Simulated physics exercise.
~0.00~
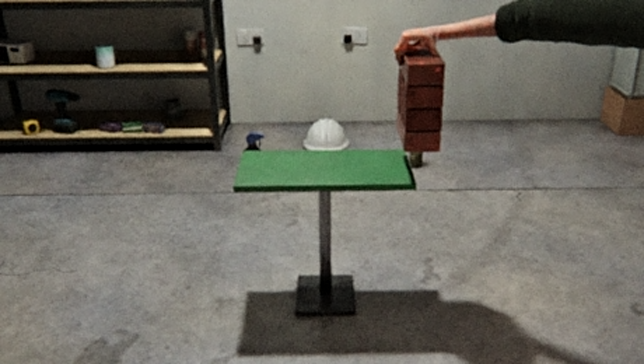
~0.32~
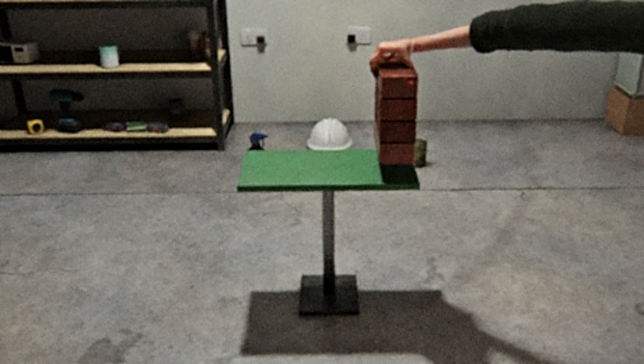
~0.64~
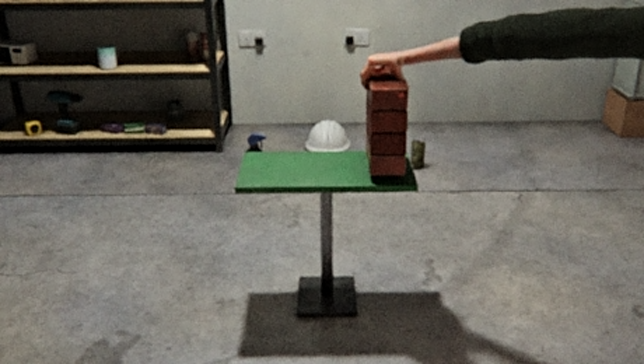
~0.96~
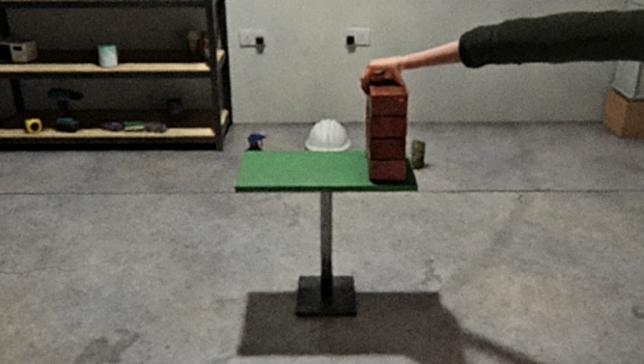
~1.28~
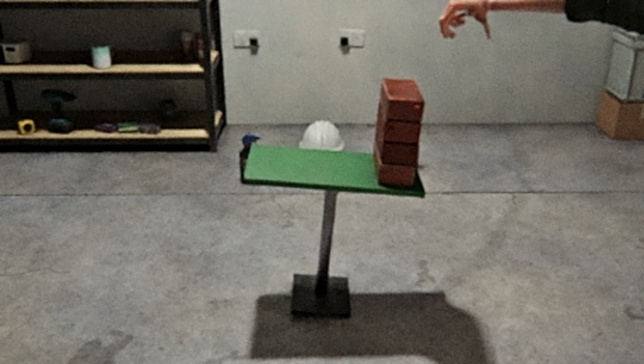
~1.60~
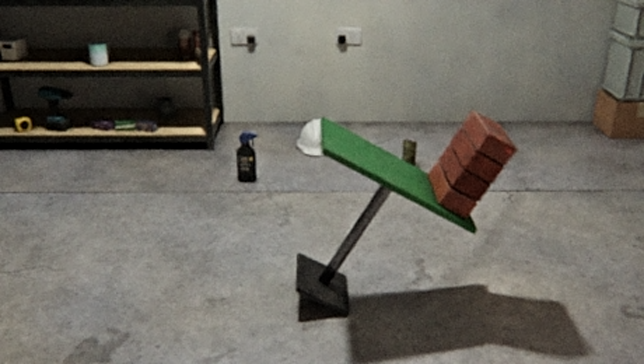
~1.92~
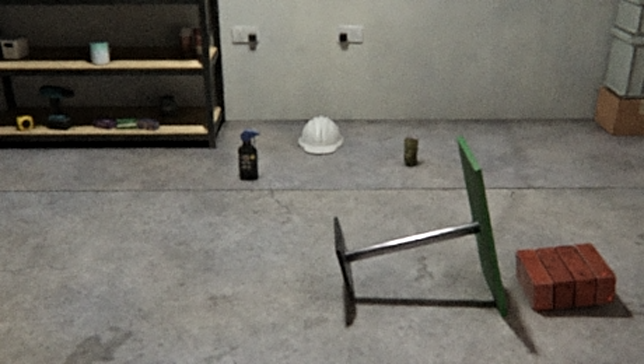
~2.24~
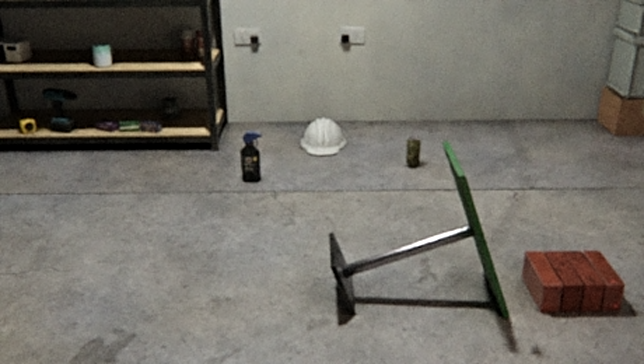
A stack of red bricks is lowered by a hand onto the right end of a small green-topped stand, and when the hand lets go and draws back, the stand tips over to the right, ending on its side with the bricks on the floor beside it.
